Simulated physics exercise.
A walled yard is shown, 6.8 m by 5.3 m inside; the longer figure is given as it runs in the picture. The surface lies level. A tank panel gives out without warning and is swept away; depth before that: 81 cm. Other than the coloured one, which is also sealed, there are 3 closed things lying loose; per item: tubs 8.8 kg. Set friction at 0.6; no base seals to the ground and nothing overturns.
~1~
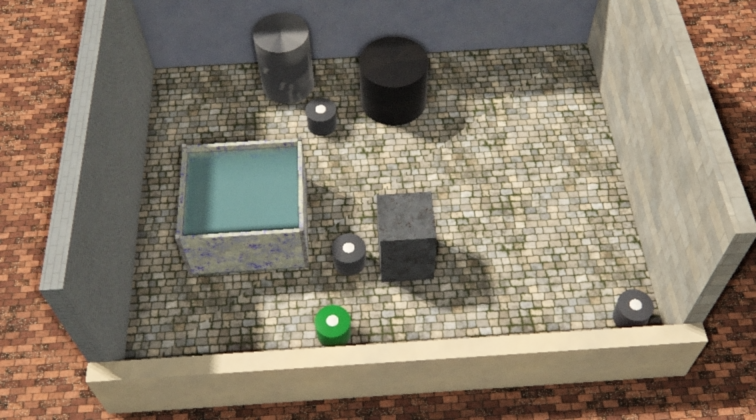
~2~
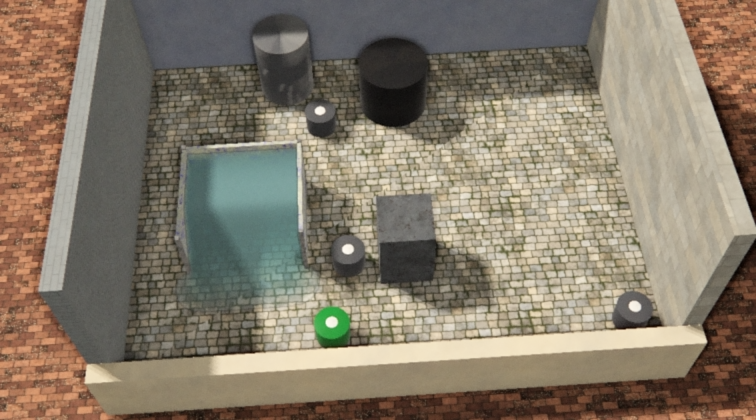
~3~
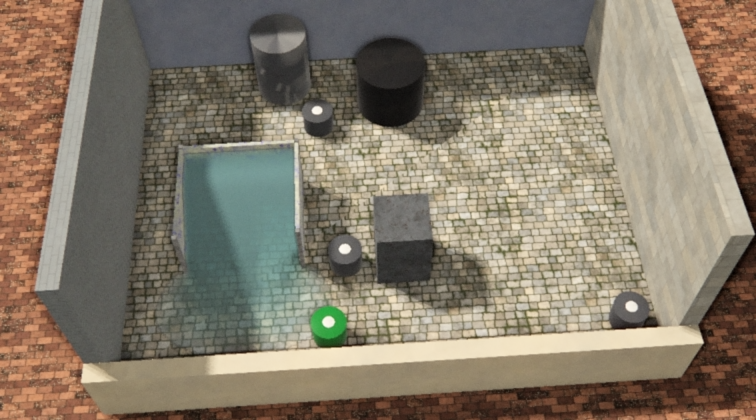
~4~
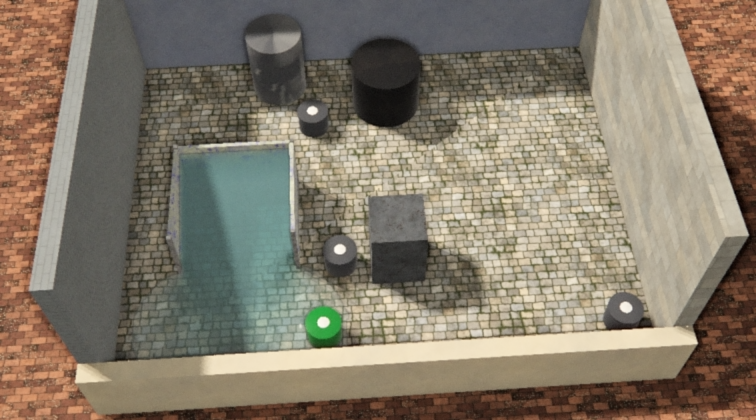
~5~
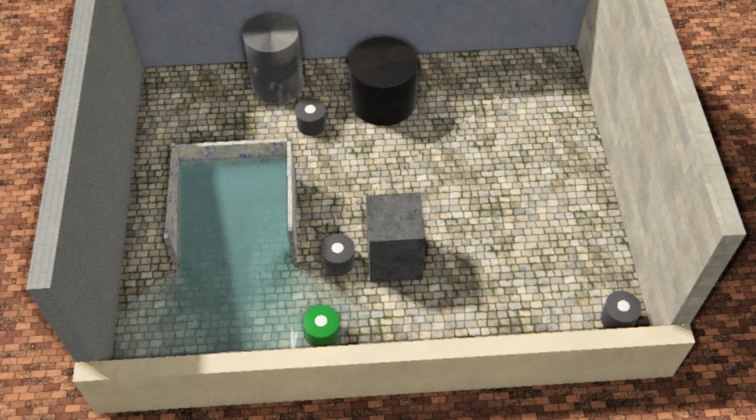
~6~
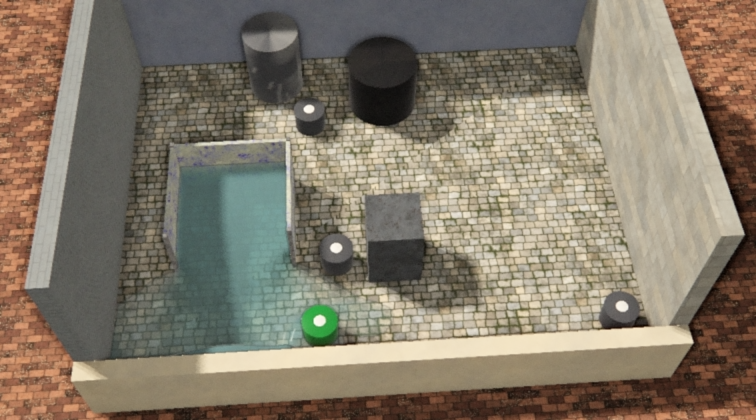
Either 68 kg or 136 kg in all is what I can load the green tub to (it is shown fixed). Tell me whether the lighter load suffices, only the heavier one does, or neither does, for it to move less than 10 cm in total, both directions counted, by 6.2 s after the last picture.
The heavier one is needed.
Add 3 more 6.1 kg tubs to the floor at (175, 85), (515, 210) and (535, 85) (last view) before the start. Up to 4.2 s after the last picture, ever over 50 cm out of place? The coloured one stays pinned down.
Going through them in turn, the answers are too far, not too far and not too far.
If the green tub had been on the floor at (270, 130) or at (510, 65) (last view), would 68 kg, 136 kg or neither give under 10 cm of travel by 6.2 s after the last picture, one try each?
In turn: The lighter suffices; the lighter suffices.
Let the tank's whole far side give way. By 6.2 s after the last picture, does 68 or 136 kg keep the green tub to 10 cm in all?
Result: Lighter option succeeds.
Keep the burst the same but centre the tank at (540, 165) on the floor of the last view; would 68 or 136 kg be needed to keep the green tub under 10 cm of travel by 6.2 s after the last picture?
Then, put simply, the lighter one does it.
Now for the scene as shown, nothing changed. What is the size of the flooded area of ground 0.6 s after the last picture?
Wet: Near 8.5 m2.
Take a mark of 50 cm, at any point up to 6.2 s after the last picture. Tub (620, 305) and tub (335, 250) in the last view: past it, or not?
The first is over the limit, the second over the limit.
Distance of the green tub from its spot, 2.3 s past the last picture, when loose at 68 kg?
Close to 40 centimetres.
Then, 0.6 s after the last picture the green tub would be 7 cm from its start with 68 kg and 0 cm from its start with 136 kg; 21 cm of water round it then.
Then, 2.3 s after the last picture the green tub would be 37 cm from its start with 68 kg and 0 cm from its start with 136 kg; 9 cm of water round it then.
Then, 4.2 s after the last picture the green tub would be 37 cm from its start with 68 kg and 0 cm from its start with 136 kg; 5 cm of water round it then.
Then, 6.2 s after the last picture the green tub would be 37 cm from its start with 68 kg and 0 cm from its start with 136 kg; 6 cm of water round it then.
